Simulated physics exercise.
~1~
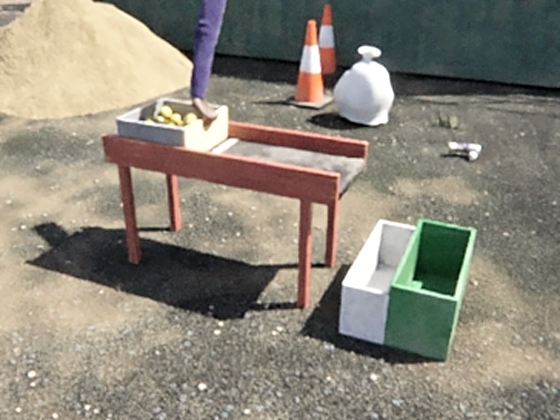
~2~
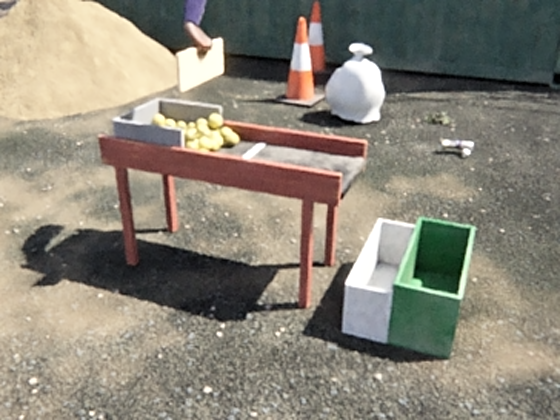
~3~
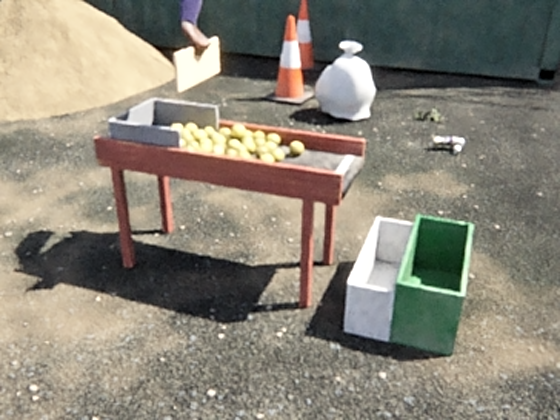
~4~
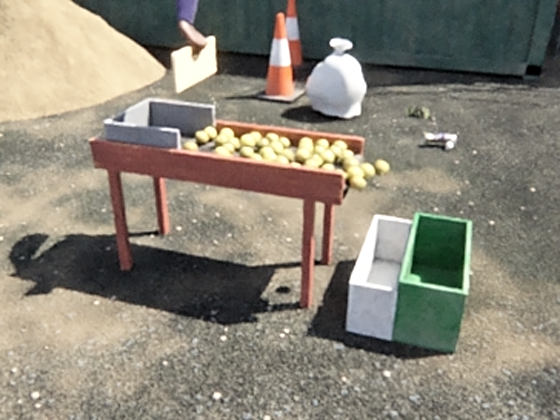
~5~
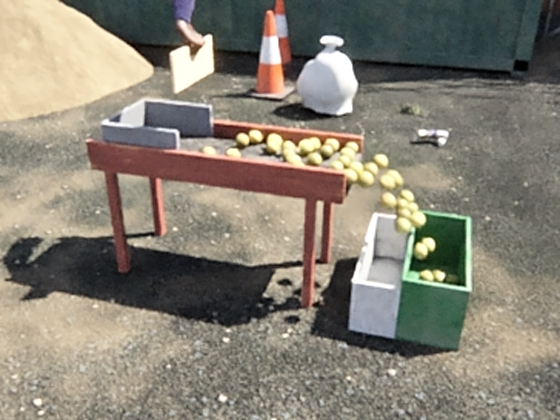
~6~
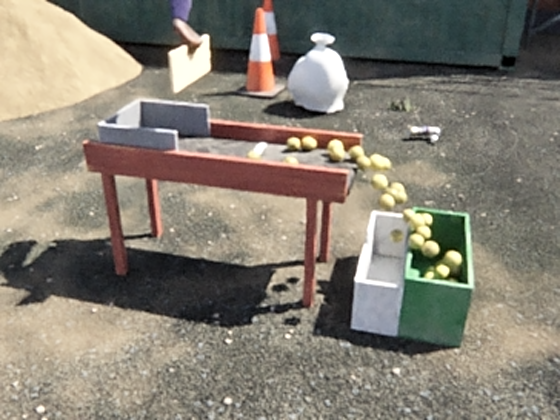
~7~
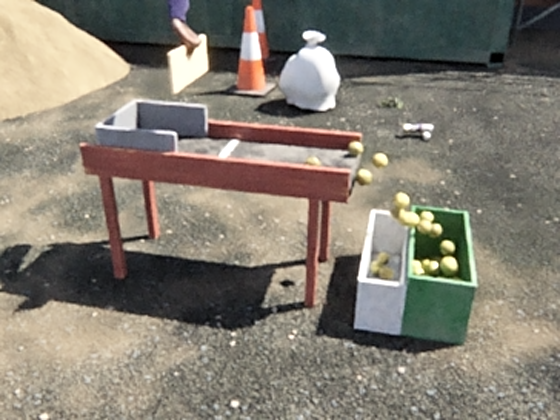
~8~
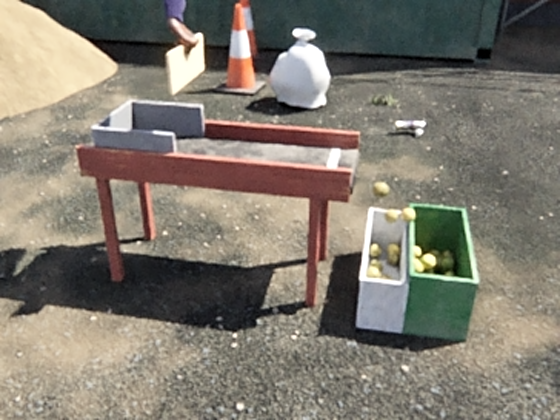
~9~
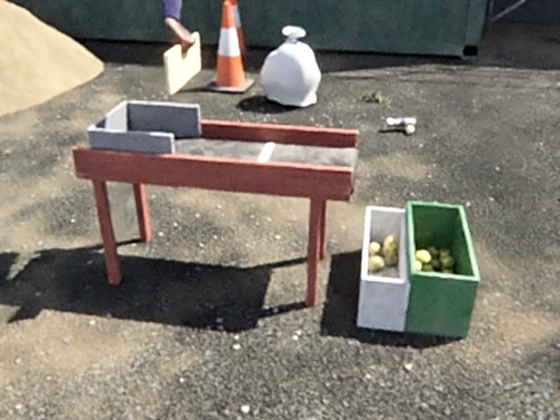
The video shows a hand lifting a board from a grey pen on a red-sided belt table, releasing yellow apples that travel right and spill off the end into white and green totes, with more landing in the green one and the belt left empty.
